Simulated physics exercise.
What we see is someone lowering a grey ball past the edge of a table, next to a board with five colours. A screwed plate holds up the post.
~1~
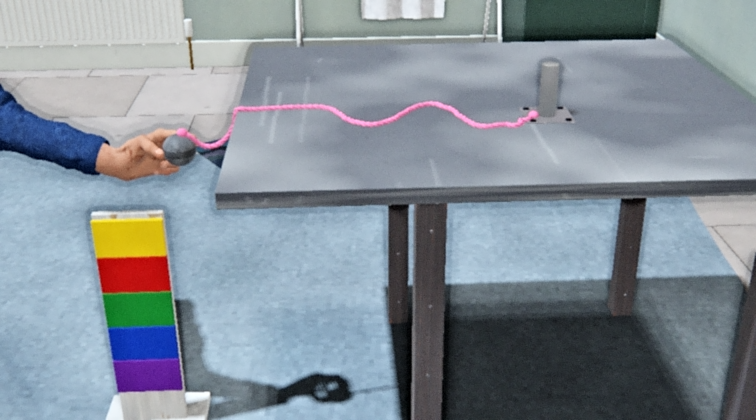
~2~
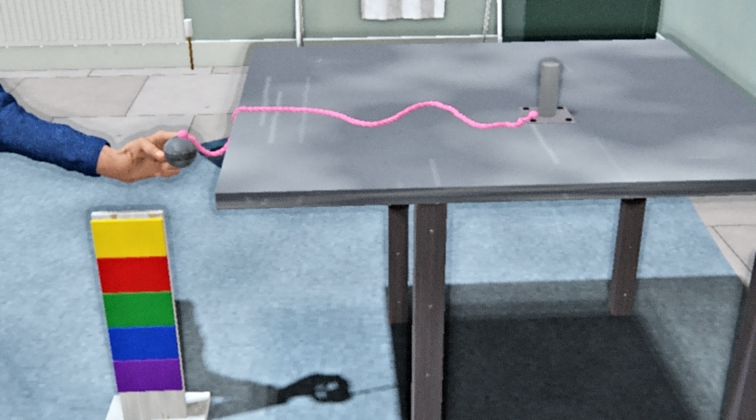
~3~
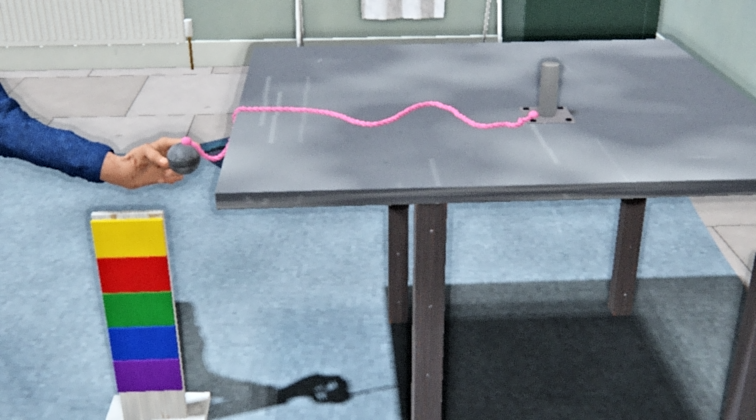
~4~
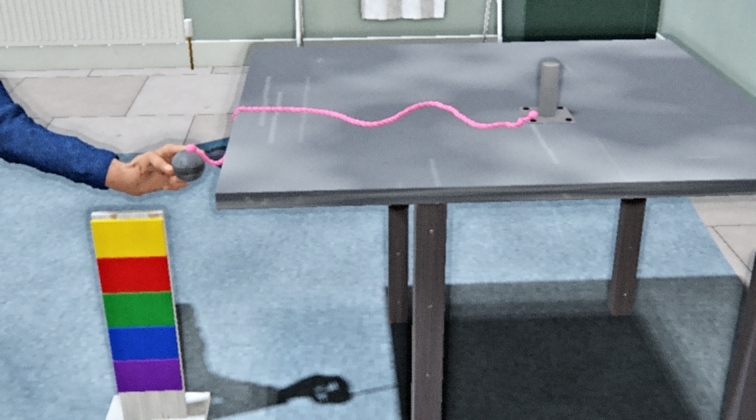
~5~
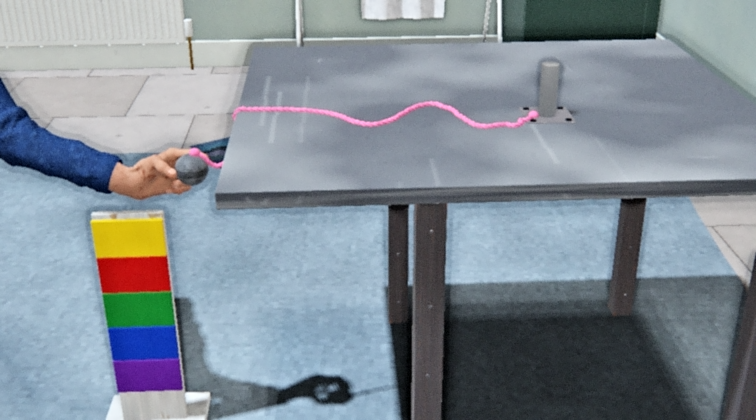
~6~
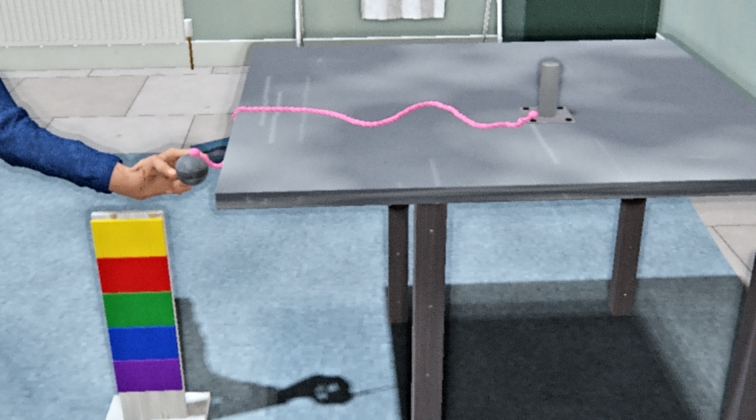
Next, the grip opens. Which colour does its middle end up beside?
Green.
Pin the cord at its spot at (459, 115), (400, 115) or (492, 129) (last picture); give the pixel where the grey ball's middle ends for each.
Taking the tries in turn: (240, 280), (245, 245) and (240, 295).
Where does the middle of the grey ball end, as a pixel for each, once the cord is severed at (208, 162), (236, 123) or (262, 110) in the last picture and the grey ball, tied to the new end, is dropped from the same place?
In order, it comes to rest around (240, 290), (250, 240) and (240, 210).
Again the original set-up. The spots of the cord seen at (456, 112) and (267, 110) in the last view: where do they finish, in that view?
The first moves to (408, 115), the second to (240, 187).
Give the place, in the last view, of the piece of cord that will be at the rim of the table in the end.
Go for the one at (336, 115).
Early on, ball near (263, 291); level with green.
Midway, ball near (236, 306); level with green.
Finally, ball near (246, 308); level with green. The cord holds its middle at green.
